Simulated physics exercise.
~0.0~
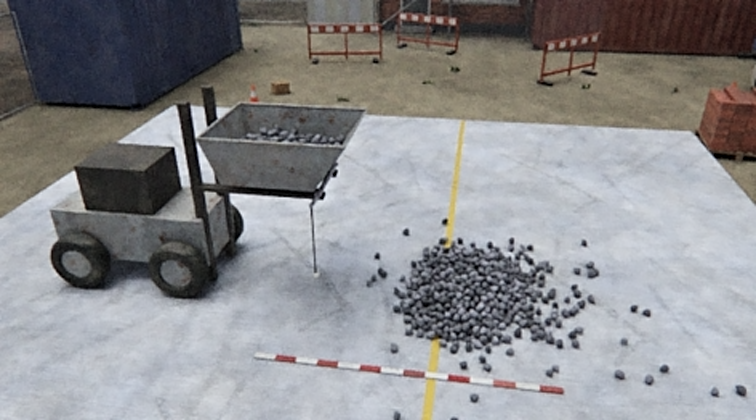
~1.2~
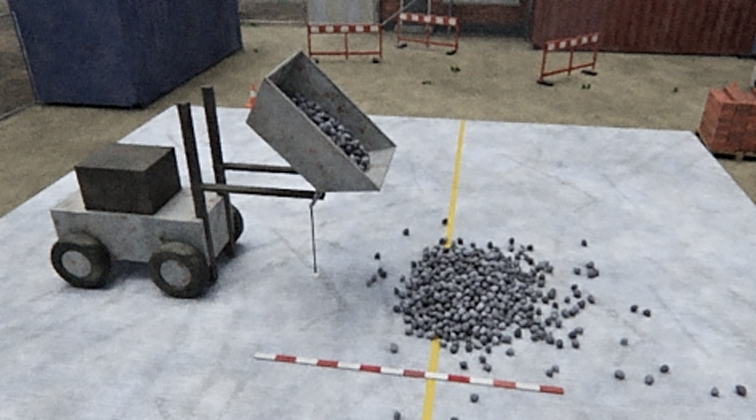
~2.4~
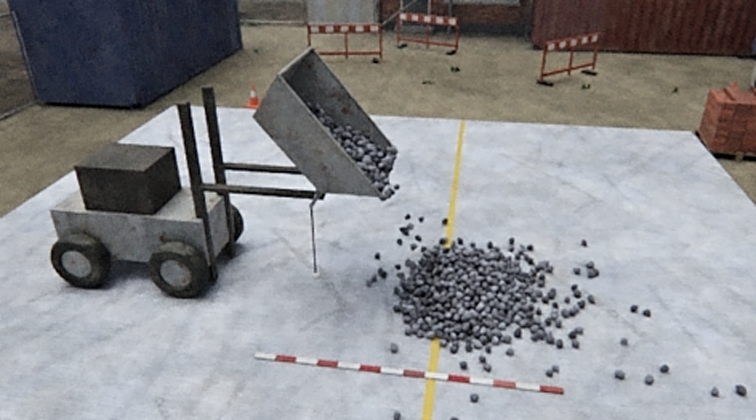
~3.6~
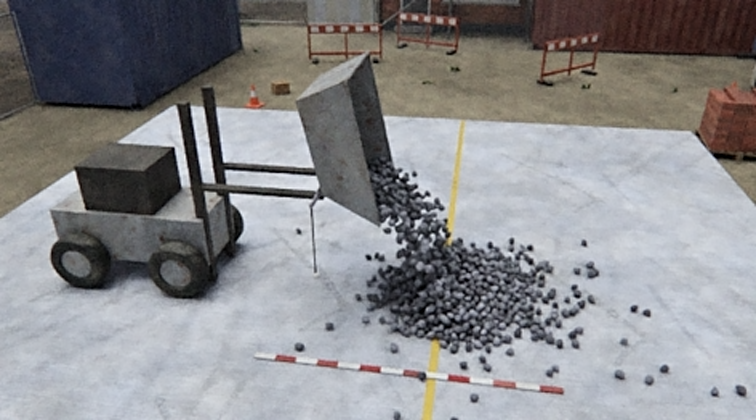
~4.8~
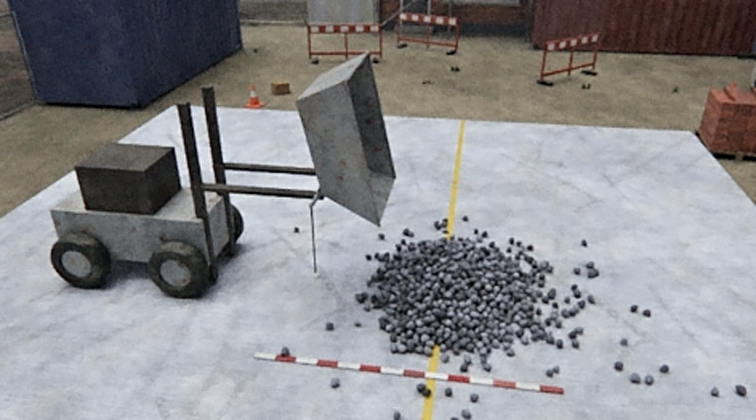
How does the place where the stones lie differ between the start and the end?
At the start the stones are split between the raised skip and a pile on the floor below it to the right. At the end they all lie on the floor, in a larger heap that spreads across the yellow line.
